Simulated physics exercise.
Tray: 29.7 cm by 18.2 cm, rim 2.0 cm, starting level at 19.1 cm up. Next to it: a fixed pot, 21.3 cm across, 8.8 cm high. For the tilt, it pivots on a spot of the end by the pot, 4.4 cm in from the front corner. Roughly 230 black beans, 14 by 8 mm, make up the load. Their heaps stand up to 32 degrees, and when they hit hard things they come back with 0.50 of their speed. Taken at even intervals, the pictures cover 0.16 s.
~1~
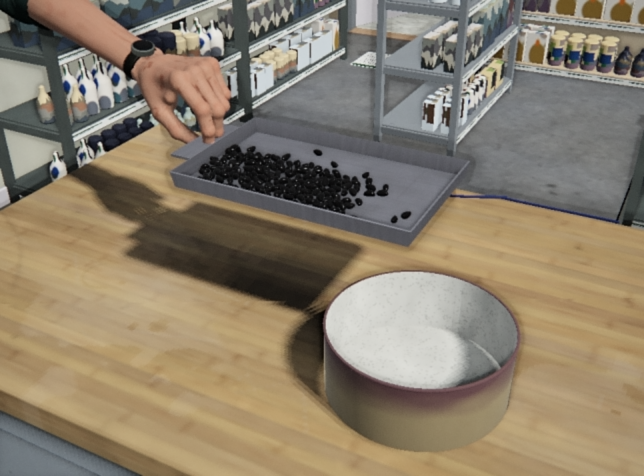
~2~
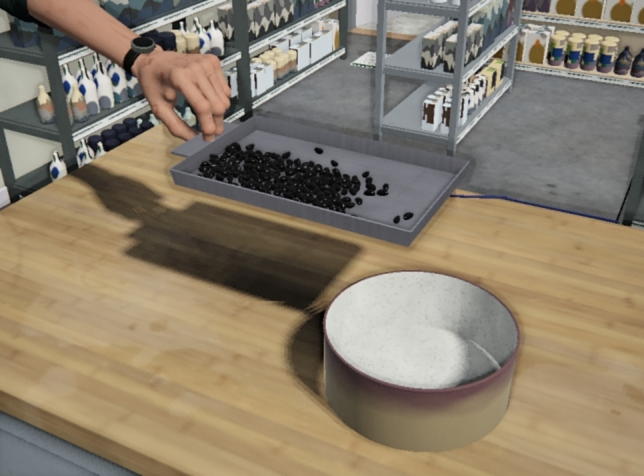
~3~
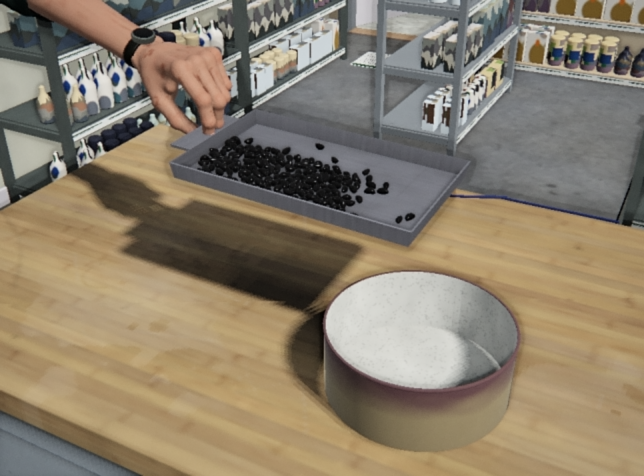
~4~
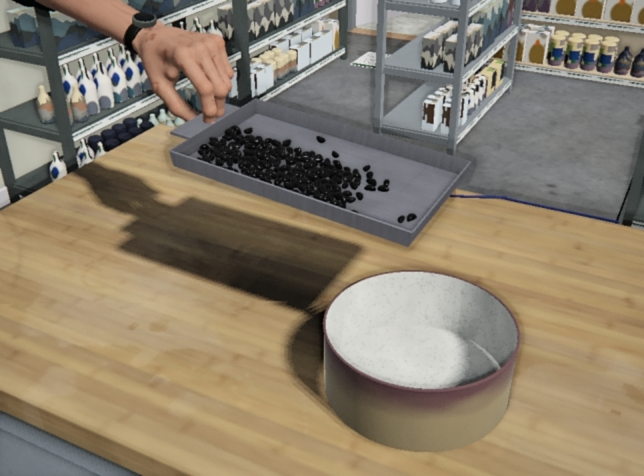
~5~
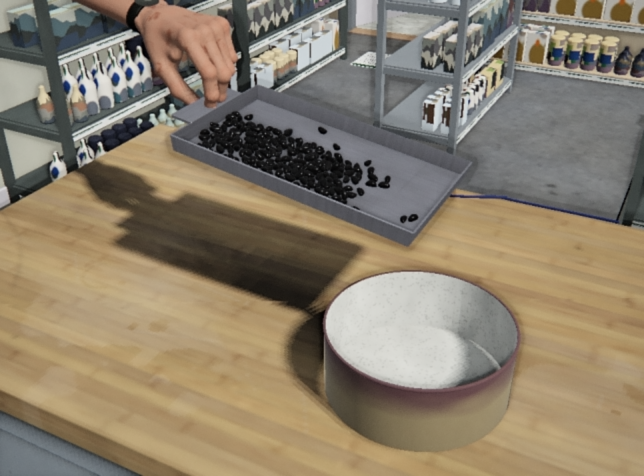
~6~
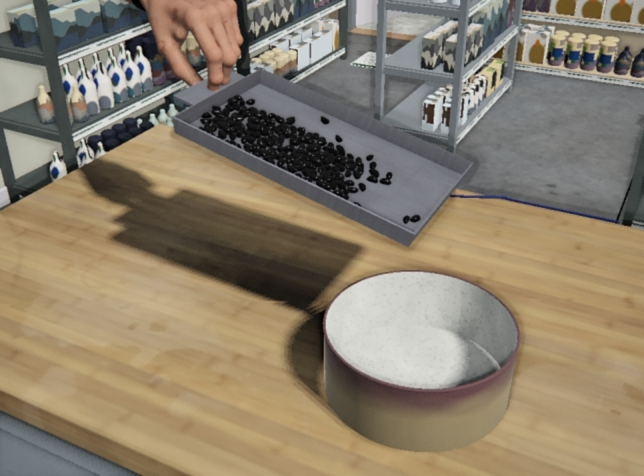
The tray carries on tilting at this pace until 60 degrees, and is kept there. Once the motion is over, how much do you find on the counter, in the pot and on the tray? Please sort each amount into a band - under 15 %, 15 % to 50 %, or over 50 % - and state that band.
Counter: 15 % to 50 %; pot: 15 % to 50 %; tray: 15 % to 50 %.
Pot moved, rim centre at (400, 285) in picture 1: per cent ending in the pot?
I'd expect near 15 per cent.
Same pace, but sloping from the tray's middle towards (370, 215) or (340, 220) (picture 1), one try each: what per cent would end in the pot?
The share comes to roughly 65 in a hundred, then roughly 50 in a hundred.
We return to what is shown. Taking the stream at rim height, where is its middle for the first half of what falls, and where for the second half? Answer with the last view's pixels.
I'd mark about (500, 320) for the first half and about (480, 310) for the second.
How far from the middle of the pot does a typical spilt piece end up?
That comes to near 24 cm.
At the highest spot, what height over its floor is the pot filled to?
1.5 cm.
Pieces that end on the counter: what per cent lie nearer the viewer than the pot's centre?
Roughly 10 per cent.
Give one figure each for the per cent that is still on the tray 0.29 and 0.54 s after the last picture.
In order, near 100 and near 50.
Then, 0.17 s after the last picture, tilt 38 degrees; the tray holds 100 %, the pot 0 %.
Then, 0.29 s after the last picture, tilt 54 degrees; the tray holds 100 %, the pot 0 %.
Then, 0.54 s after the last picture, tilt 60 degrees; the tray holds 50 %, the pot 5 %.
In the end, counter 30 %, pot 40 %, tray 30 %.
